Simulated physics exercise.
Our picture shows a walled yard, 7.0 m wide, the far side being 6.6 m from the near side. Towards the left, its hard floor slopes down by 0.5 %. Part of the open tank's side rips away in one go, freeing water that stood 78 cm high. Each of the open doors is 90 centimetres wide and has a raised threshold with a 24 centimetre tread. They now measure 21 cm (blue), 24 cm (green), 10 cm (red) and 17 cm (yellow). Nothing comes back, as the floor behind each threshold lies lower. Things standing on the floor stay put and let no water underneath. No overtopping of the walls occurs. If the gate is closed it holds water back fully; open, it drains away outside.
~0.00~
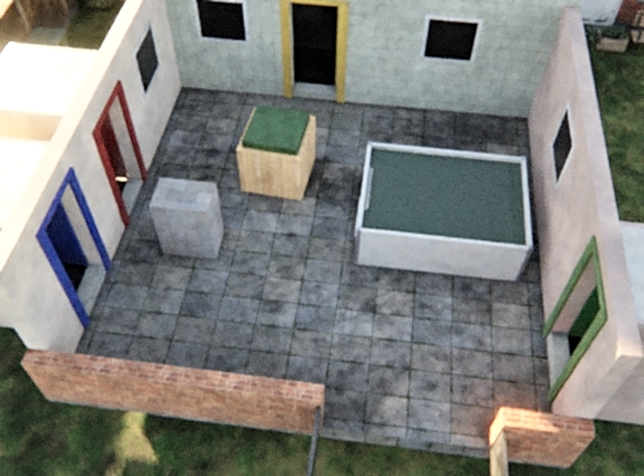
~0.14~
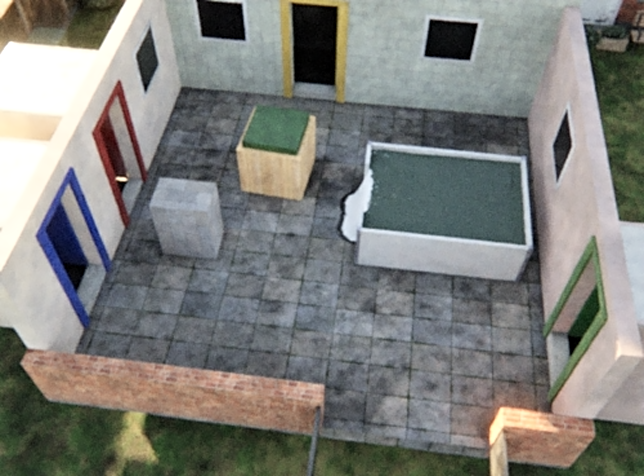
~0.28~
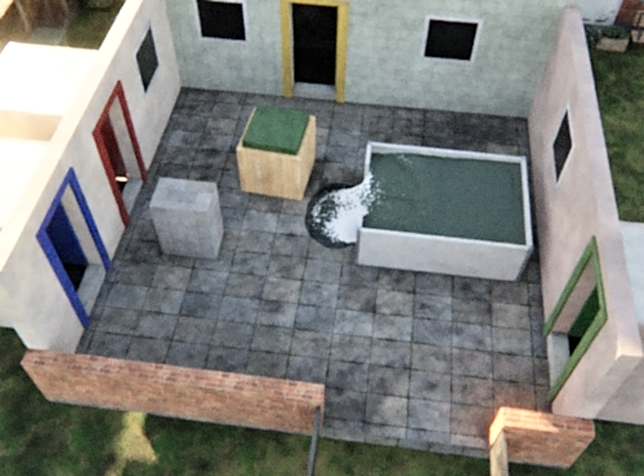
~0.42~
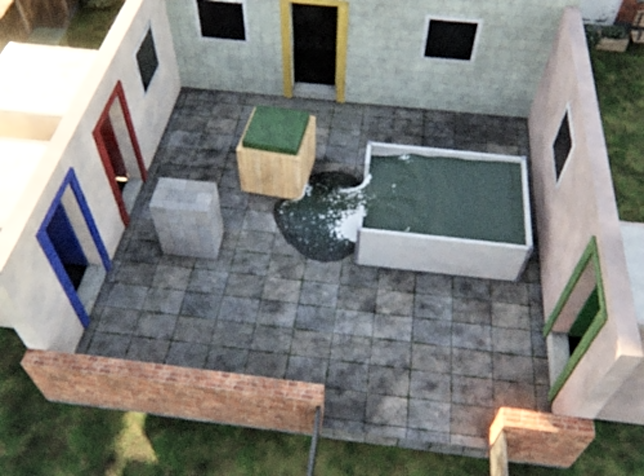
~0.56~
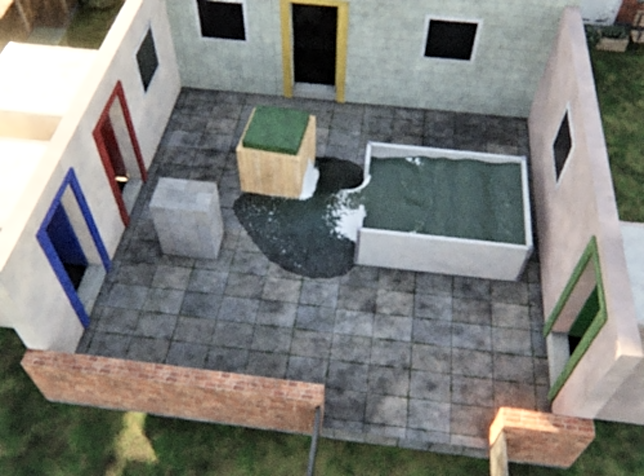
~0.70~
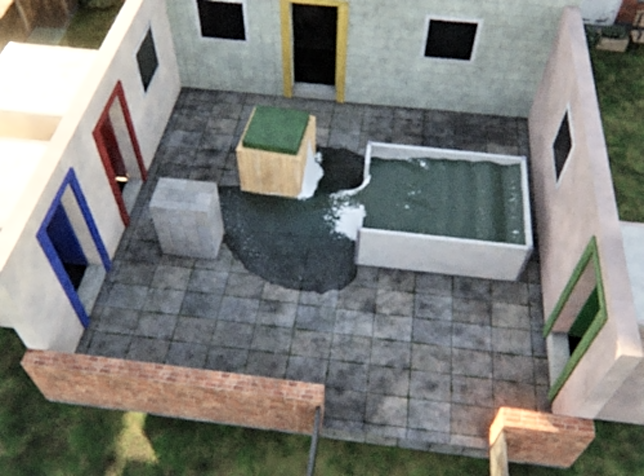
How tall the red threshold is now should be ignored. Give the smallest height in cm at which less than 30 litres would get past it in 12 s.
Close to 30 cm is just enough.
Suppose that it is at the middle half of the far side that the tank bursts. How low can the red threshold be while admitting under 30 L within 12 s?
If so: Around 7.0 cm.
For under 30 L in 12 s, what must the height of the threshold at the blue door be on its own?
Blue - roughly 7.5 cm.
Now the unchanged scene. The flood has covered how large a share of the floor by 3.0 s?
Approximately 50 % of the floor.
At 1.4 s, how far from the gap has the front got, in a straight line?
The front is some 4.2 m out.
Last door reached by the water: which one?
Door: Green.
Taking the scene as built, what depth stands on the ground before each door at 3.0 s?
Depths in cm - blue: 3, green: 0, red: 21, yellow: 13.
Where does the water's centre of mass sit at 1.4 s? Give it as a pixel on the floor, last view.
The centre of all the water is around (398, 222).
After 1.4 s water covers 25 % of the floor, deepest (51 cm) near (312, 197); 15 cm at the red door, 15 litres in over its 10 cm threshold.
After 3.0 s water covers 50 % of the floor, deepest (34 cm) near (312, 197); 21 cm at the red door, 243 litres in over its 10 cm threshold.
After 12.0 s water covers 100 % of the floor, deepest (12 cm) near (312, 197); 8 cm at the red door, 482 litres in over its 10 cm threshold.
At the red door as built, the water arrived by 1.1 s and peaked near 22 cm at 3.6 s.
With a threshold of 26 cm, 56 litres would have come in within the 12 s; with 35.5 cm, 8 litres. So under 30 litres takes about 30 cm.
